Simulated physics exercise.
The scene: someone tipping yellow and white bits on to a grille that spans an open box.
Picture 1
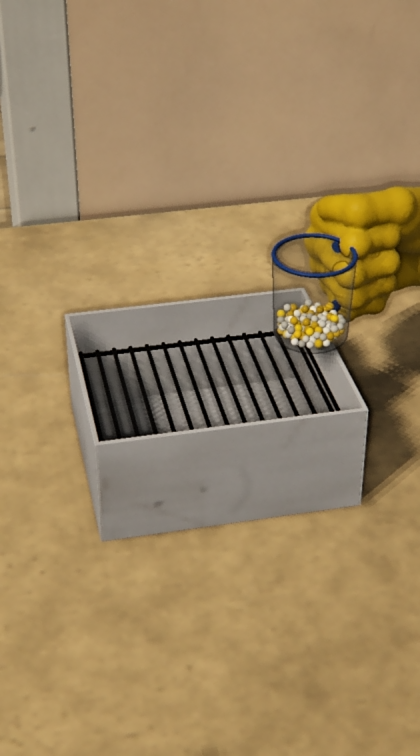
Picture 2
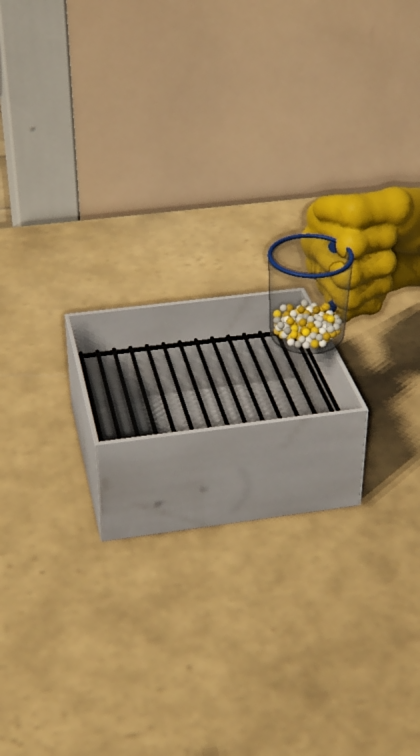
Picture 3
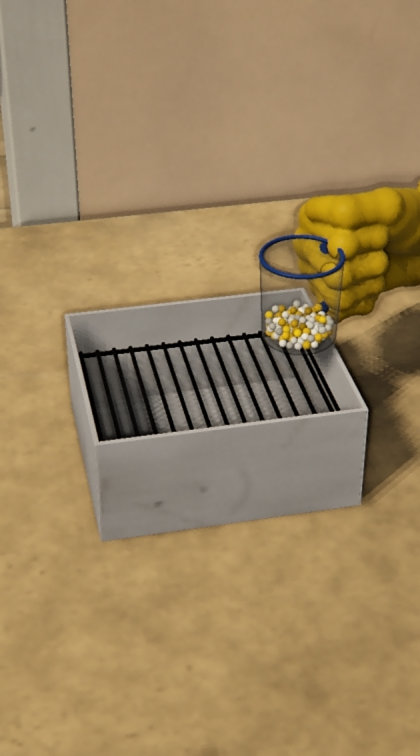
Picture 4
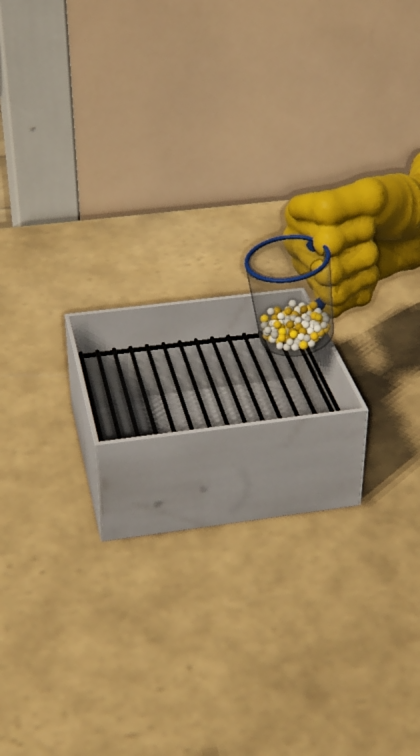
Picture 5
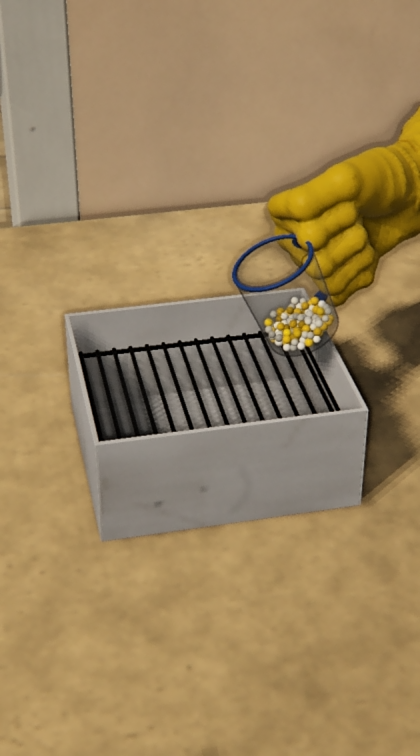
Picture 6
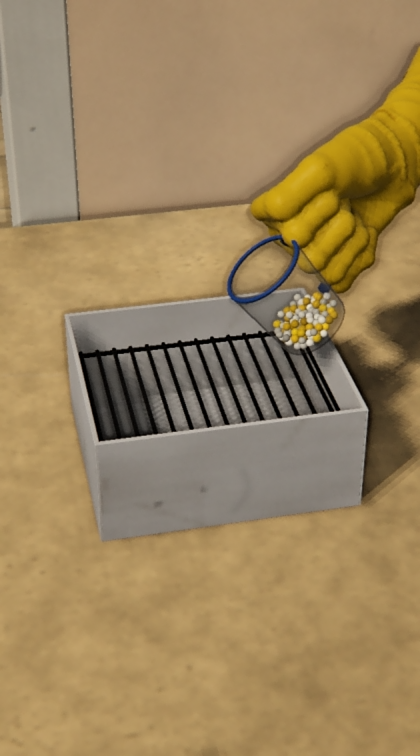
At first, a yellow-gloved hand holds a clear, blue-rimmed cup of small yellow and white beads upright over the right side of a gray box spanned by a dark grille. The hand shifts the cup slightly left, then tilts it leftward, and the beads stay inside.
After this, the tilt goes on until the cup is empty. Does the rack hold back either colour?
Here the yellow bits pass the rack, and the white bits pass the rack.
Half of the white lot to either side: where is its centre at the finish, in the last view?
Near (214, 459).
Then, 0.23 s on from there, yellow ones, the whole lot in the cup; white ones, the whole lot in the cup.
Then, 0.52 s on from there, yellow ones, the whole lot in the cup; white ones, the whole lot in the cup.
Then, 0.84 s on from there, yellow ones, near half in the cup, near half on or over the wires, only a few under the rack; white ones, near half in the cup, near a third on or over the wires, a little under the rack.
In the end, yellow ones, the whole lot under the rack; white ones, the whole lot under the rack.
